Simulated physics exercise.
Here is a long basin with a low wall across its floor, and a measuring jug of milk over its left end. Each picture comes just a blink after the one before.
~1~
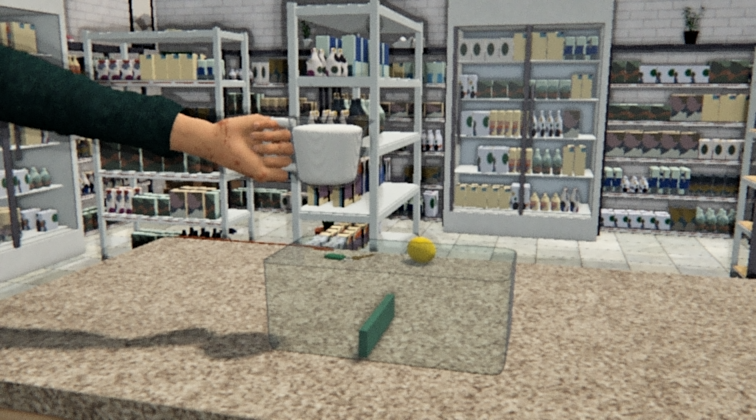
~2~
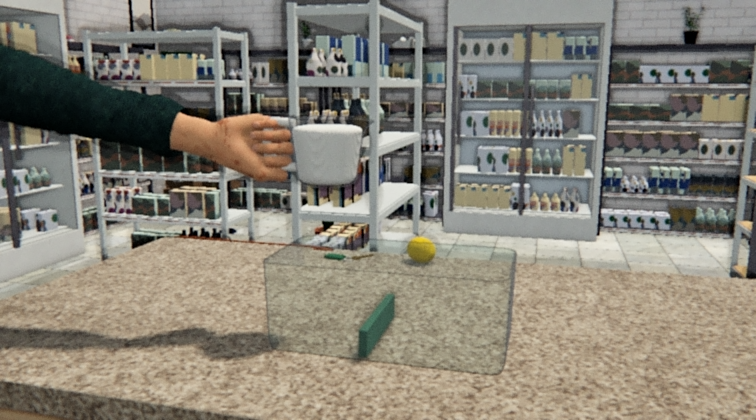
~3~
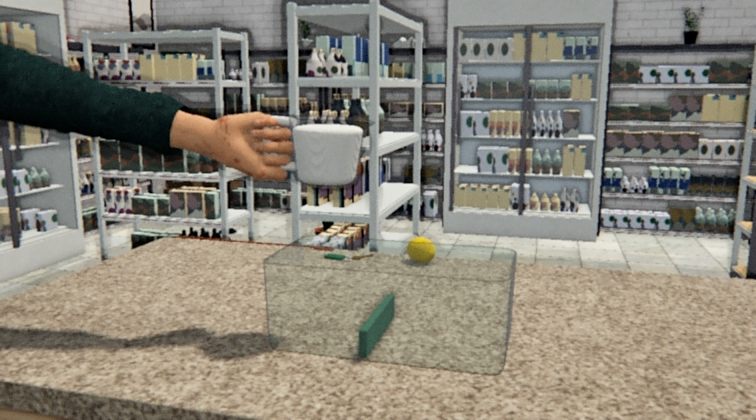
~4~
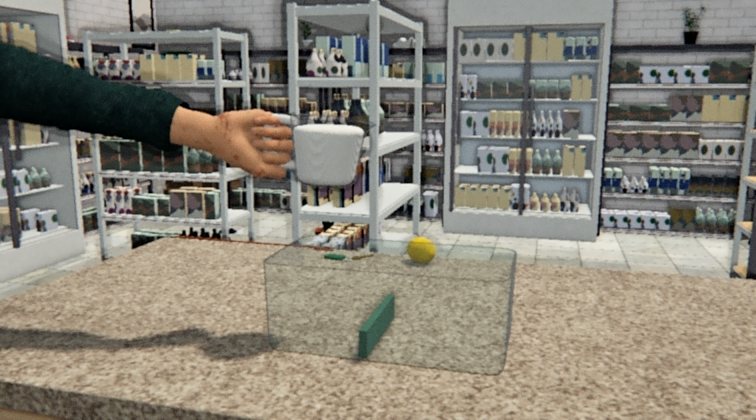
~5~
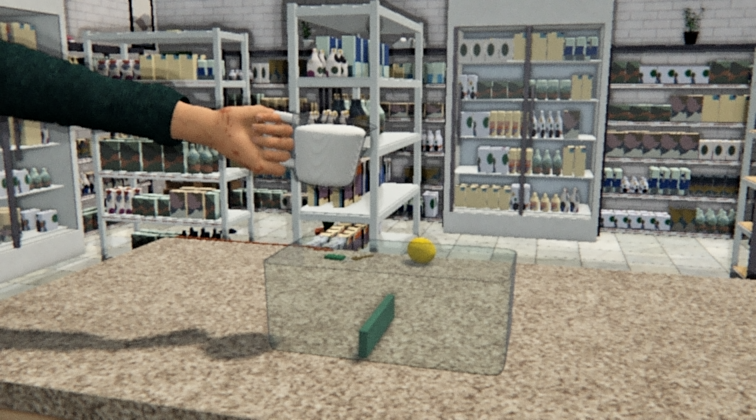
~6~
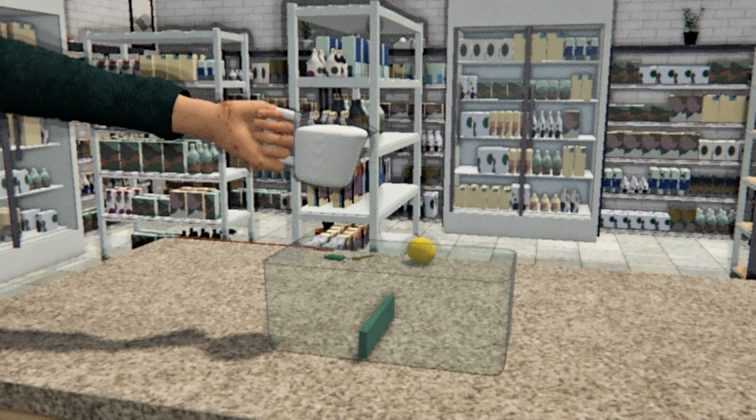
In a shop with stocked shelves, a hand in a dark sleeve holds a white jug above the left end of a clear basin with a low green wall inside, on a speckled counter. The jug stays level at first, then tilts slightly to the right, while everything else remains still.
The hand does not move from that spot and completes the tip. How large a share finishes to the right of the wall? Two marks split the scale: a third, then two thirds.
Surpasses two thirds.
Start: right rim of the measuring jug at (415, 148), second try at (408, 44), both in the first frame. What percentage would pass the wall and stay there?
Around 95 percent first, around 85 percent second.
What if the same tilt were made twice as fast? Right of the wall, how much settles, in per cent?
I'd put it at some 90 percent.
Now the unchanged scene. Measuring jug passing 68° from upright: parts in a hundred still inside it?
Roughly 65 percent.
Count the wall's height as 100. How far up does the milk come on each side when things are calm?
The left comes to 0 % and the right to 40 %.
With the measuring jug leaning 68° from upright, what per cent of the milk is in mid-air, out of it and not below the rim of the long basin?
That comes to near 25 percent.
A moment on, the measuring jug is tipped part way and 67 per cent is still to pour, 0 is left of the wall and 8 right of it.
Next, the measuring jug is tipped right over and 12 per cent is still to pour, 2 is left of the wall and 70 right of it.
Then the measuring jug is tipped right over and 0 per cent is still to pour, 5 is left of the wall and 93 right of it.
Later the measuring jug is tipped right over and 0 per cent is still to pour, 5 is left of the wall and 94 right of it.
At rest 5 per cent lies left of the wall, 94 right of it and 1 outside.
